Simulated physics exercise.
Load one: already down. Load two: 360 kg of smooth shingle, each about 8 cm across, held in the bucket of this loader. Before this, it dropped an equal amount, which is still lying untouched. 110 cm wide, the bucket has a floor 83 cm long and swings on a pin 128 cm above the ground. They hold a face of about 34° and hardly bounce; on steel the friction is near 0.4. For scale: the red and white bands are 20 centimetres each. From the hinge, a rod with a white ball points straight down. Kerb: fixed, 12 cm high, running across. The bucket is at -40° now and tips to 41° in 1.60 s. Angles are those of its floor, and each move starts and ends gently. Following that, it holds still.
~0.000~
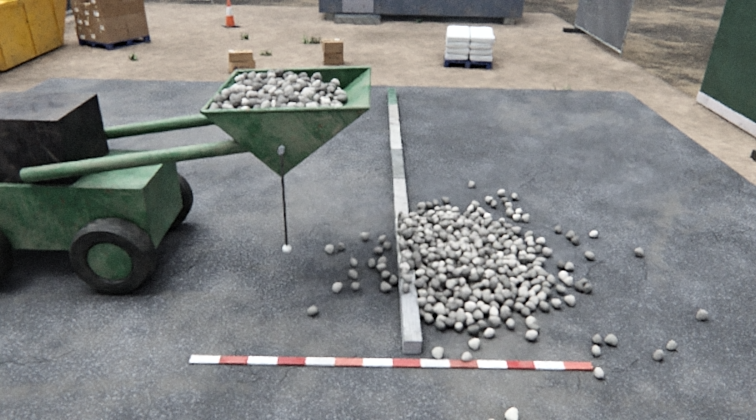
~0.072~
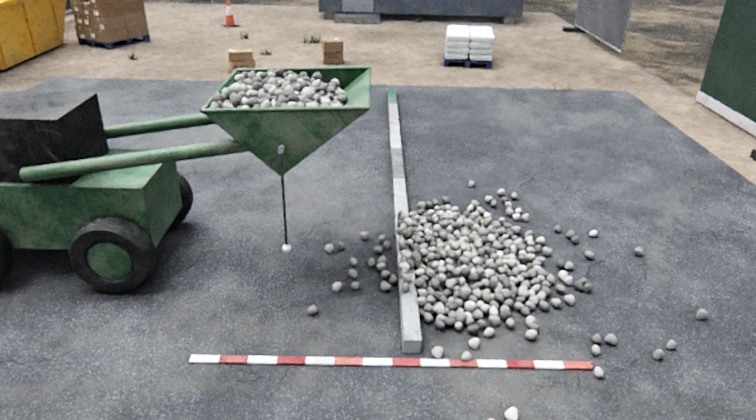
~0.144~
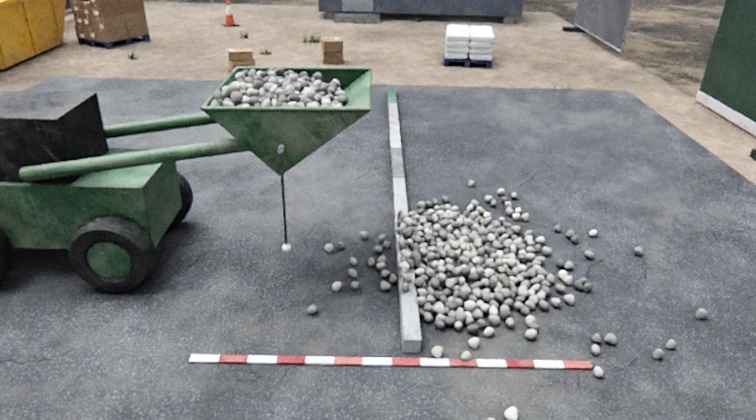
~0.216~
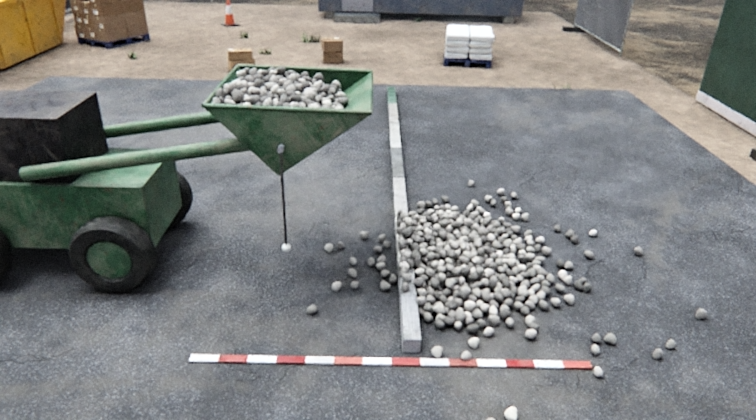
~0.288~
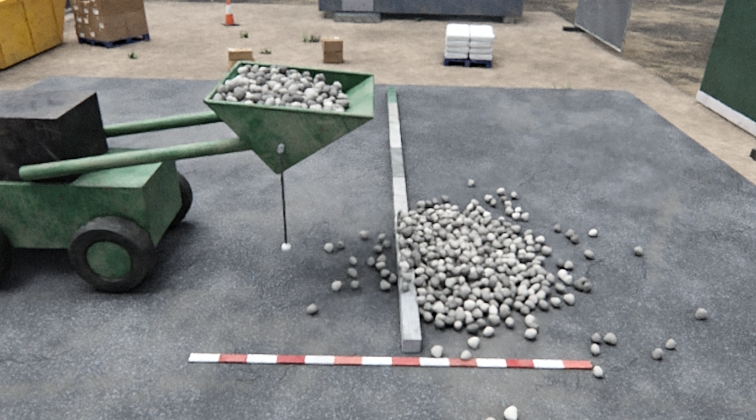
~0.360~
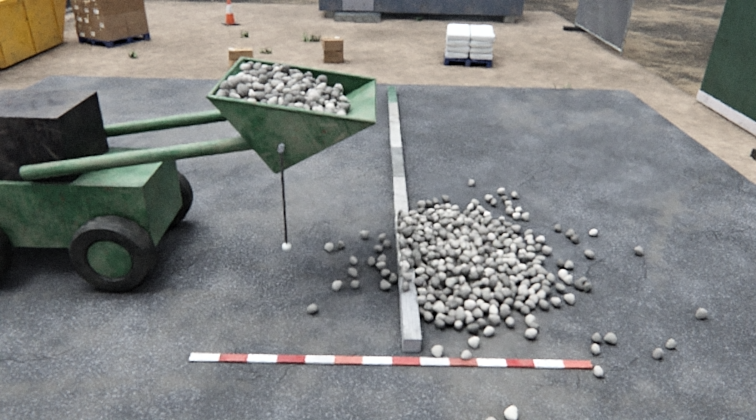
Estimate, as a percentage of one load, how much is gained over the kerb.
Some 28 per cent is added.
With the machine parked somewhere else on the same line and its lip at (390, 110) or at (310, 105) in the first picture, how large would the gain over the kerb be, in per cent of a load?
First some 50, then 0 per cent.
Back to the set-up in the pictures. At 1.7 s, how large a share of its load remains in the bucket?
Held: Around 20 % of the load.
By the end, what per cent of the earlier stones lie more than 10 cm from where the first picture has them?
Roughly 5 % of them.
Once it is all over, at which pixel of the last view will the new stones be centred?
They settle centred around (385, 247).
After 1.2 s the floor is at 28°; in per cent of one load, 97 in the bucket, 10 on this side of the kerb, 93 over the kerb; the foremost stones are at (636, 293).
After 1.7 s the floor is at 41°; in per cent of one load, 22 in the bucket, 78 on this side of the kerb, 100 over the kerb; the foremost stones are at (636, 293).
After 2.0 s the floor is at 41°; in per cent of one load, 0 in the bucket, 84 on this side of the kerb, 116 over the kerb; the foremost stones are at (636, 293).
After 4.6 s the floor is at 41°; in per cent of one load, 0 in the bucket, 79 on this side of the kerb, 121 over the kerb; the foremost stones are at (636, 293). Net gain over the kerb, 28.
